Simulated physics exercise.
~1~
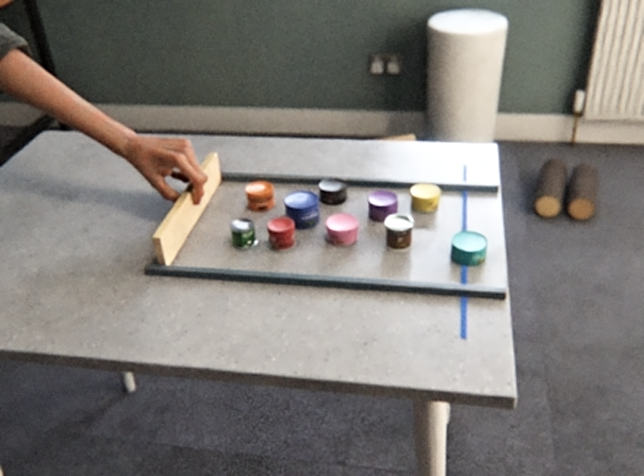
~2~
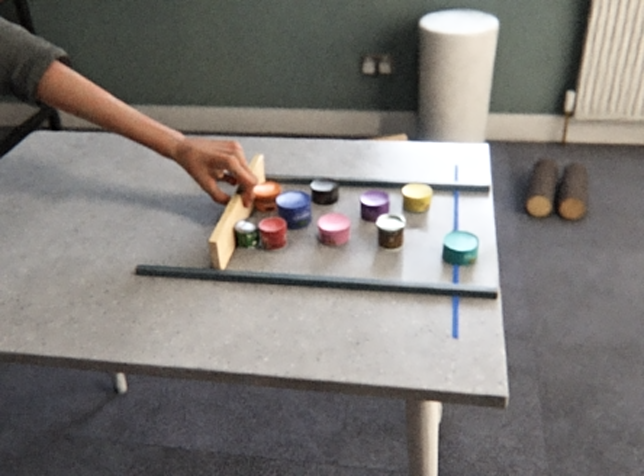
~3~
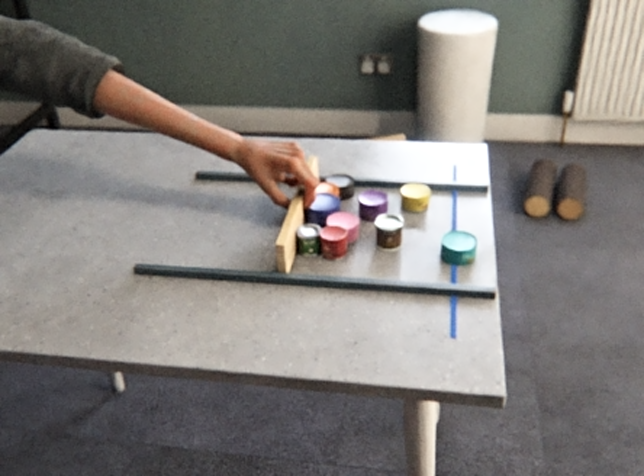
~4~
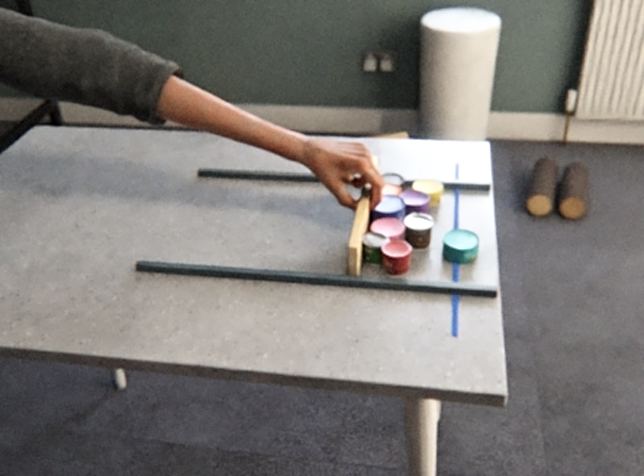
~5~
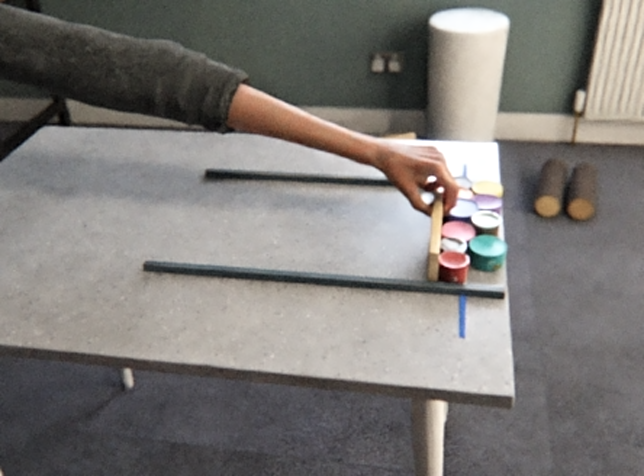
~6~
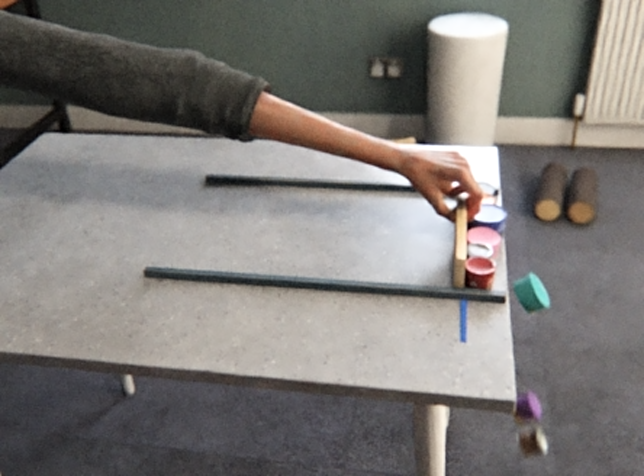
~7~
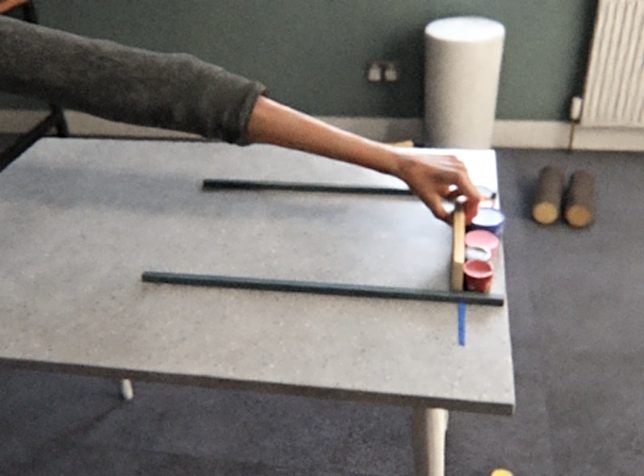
A wooden board, pushed by a hand, slides right between two dark rails, gathering small colourful pots and shoving them past the blue tape until the turquoise, purple, brown and yellow ones drop off the table edge; the board stops, with several others still crowded against it.
